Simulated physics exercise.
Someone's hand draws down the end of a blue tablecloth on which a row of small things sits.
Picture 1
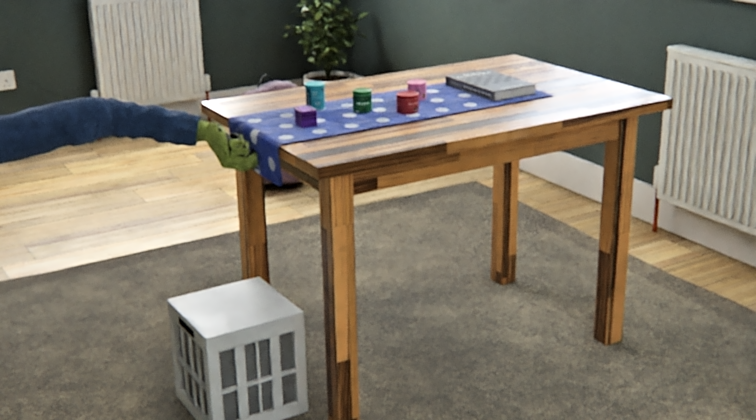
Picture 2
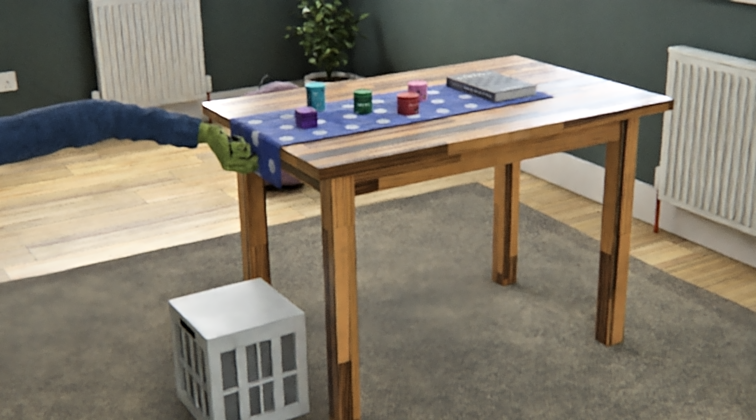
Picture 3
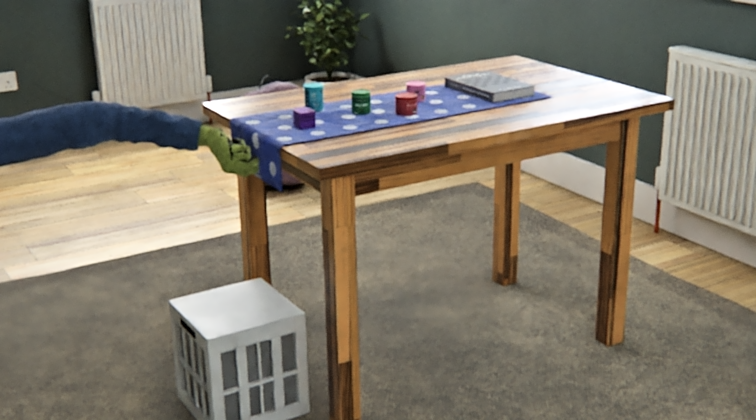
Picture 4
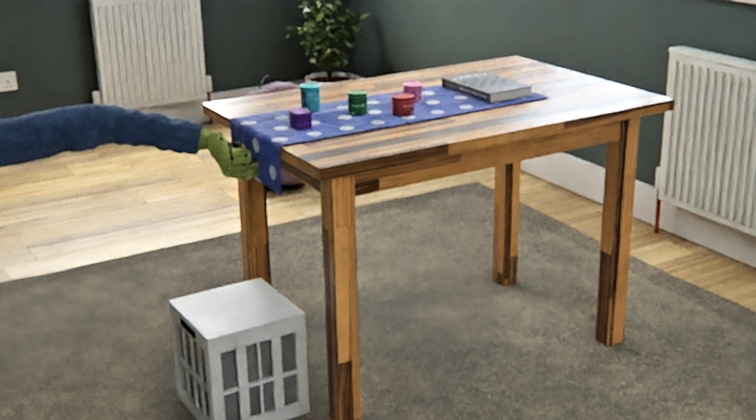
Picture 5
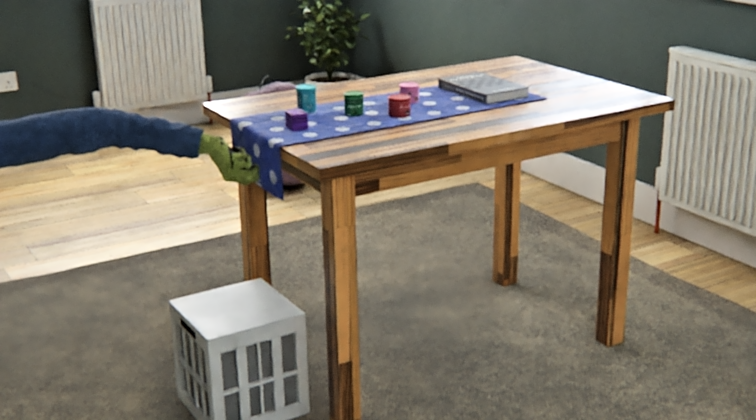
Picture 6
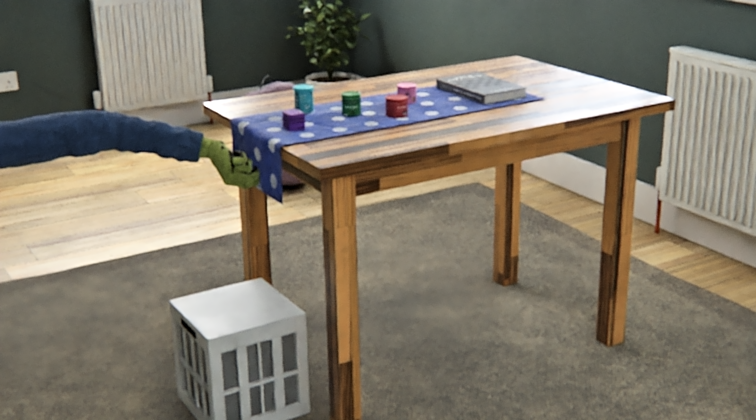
A gloved hand slowly pulls a spotted blue cloth and its small colourful containers slightly left.
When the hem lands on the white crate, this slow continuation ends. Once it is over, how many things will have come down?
You will see three of them fall.
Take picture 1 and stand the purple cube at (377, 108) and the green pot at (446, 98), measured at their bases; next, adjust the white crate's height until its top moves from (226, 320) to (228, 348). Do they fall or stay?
Result: Purple cube gone, green pot still there.
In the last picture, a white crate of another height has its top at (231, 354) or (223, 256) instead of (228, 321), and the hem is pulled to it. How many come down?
Result: 4; 1.
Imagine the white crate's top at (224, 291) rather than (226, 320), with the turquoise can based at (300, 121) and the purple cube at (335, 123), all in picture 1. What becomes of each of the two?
The turquoise can ends up off while the purple cube ends up off.
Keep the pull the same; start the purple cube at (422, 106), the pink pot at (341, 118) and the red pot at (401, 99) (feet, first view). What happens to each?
Watch the purple cube hang on, the pink pot go down and the red pot hang on.
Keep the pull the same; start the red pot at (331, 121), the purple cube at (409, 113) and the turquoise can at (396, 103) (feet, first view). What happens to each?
Result - red pot lost; purple cube retained; turquoise can retained.
A little later, hem near (259, 253); purple cube gone.
Next, hem on the crate; purple cube, turquoise can and green pot gone.
When it is over, hem on the crate; purple cube, turquoise can and green pot gone. Over the edge go three.
